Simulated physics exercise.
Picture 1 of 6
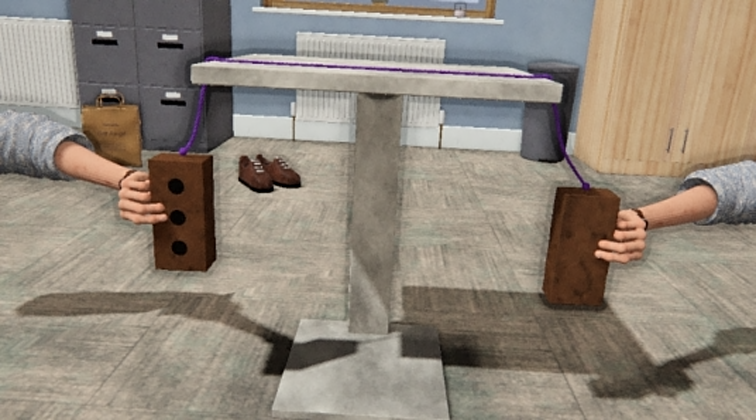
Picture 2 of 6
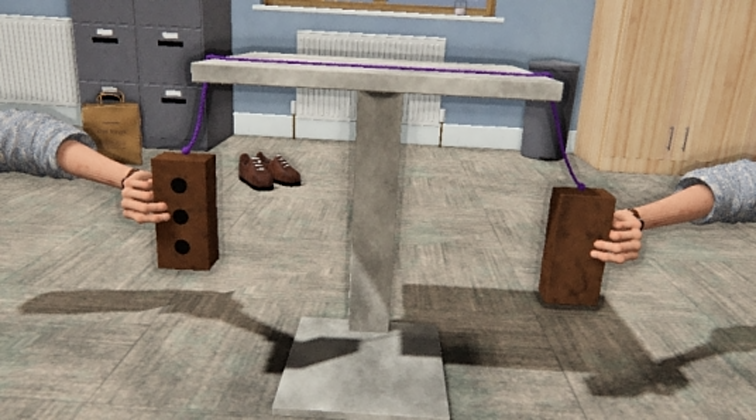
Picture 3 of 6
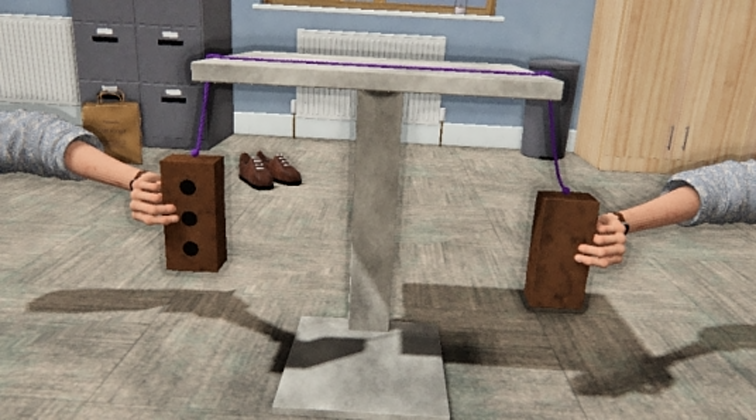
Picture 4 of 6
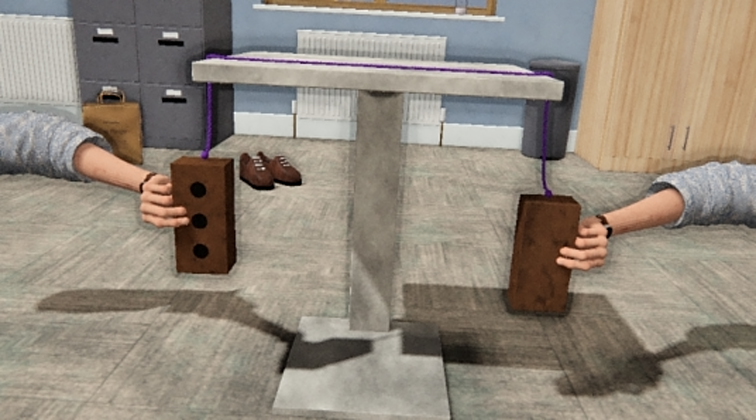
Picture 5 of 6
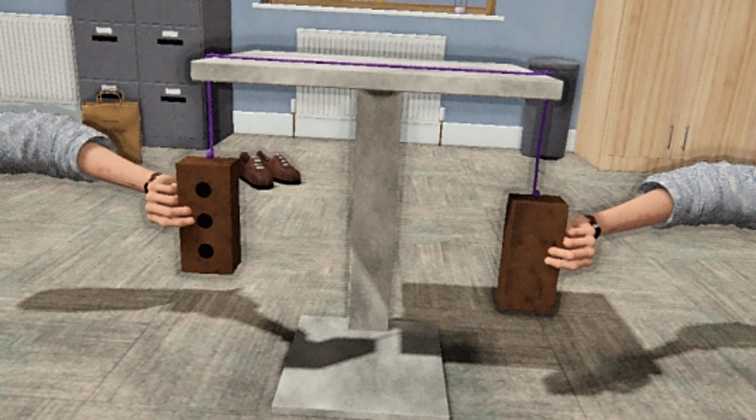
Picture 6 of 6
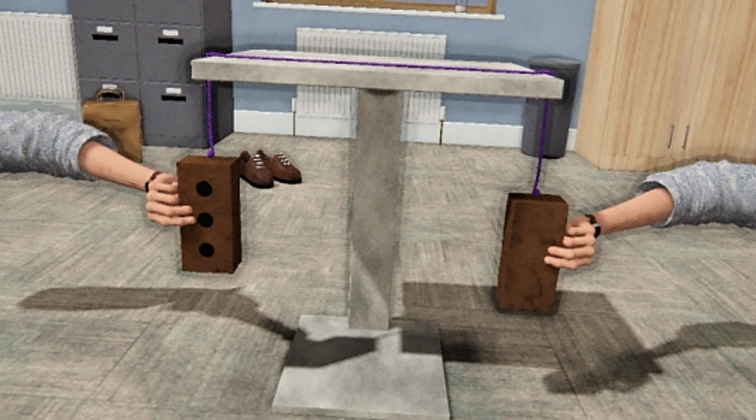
In a room, two hands move bricks tied to a purple string inward beneath a tabletop.
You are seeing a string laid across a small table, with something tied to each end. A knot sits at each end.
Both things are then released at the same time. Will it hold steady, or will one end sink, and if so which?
No motion.
Then, 0.24 s later than the last view, left brick where it was near (213, 216); right brick where it was near (528, 255).
Then, 0.86 s later than the last view, left brick where it was near (214, 215); right brick where it was near (525, 255).
Finally, left brick where it was near (215, 215); right brick where it was near (523, 256). The string hangs still.
